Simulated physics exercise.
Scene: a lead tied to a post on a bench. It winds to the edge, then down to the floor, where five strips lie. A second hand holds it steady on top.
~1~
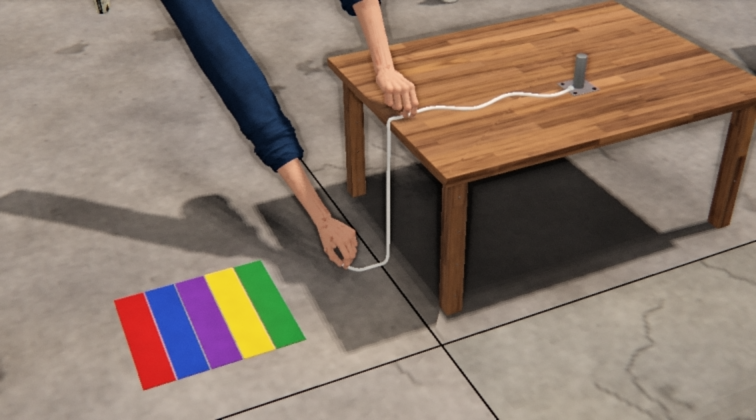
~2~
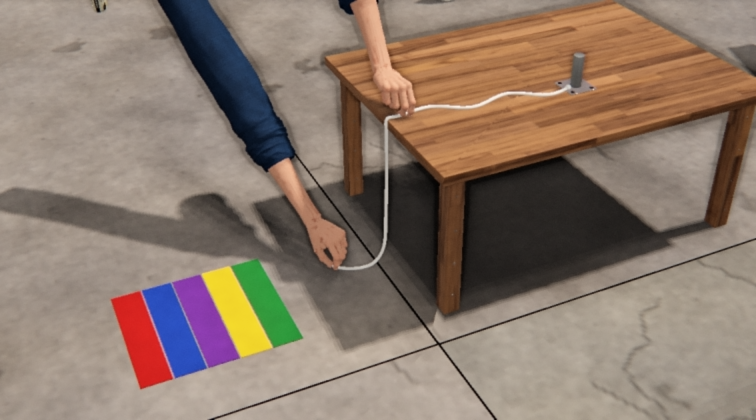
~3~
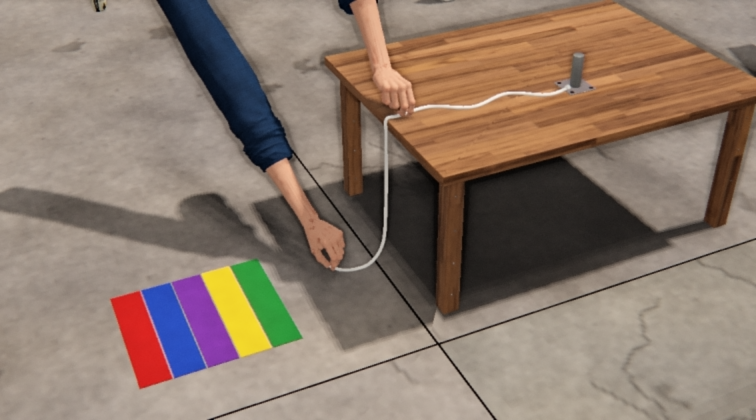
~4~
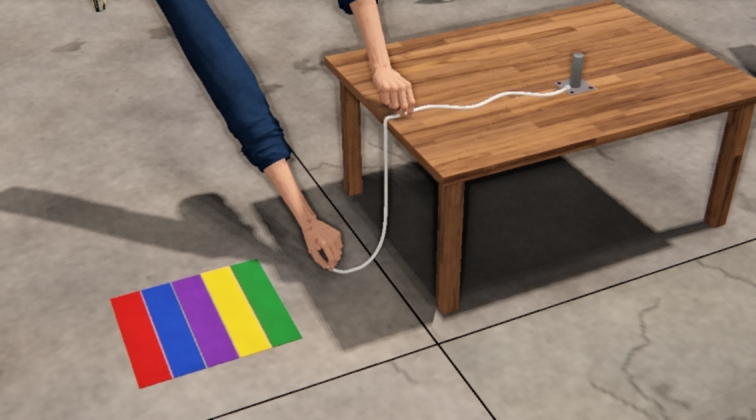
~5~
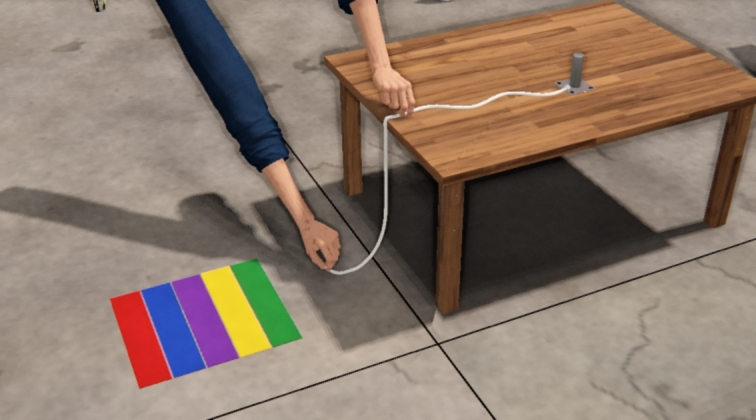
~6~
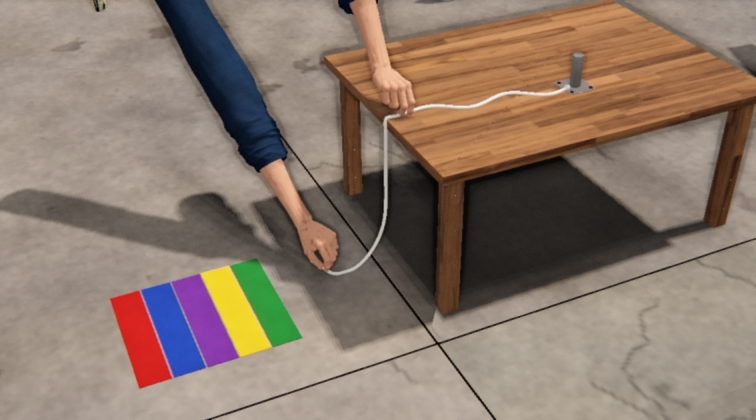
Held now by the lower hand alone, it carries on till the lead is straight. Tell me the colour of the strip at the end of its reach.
It is yellow.
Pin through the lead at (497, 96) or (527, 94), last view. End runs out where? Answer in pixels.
Pixel positions per try: (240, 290); (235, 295).
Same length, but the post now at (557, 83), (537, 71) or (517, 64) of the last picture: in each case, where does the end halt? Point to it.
(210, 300), (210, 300) and (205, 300), roughly.
Soon after, end near (294, 276); short of the strips.
Then, end near (254, 288); over green.
At full stretch, end near (229, 295); over yellow. The yellow one.
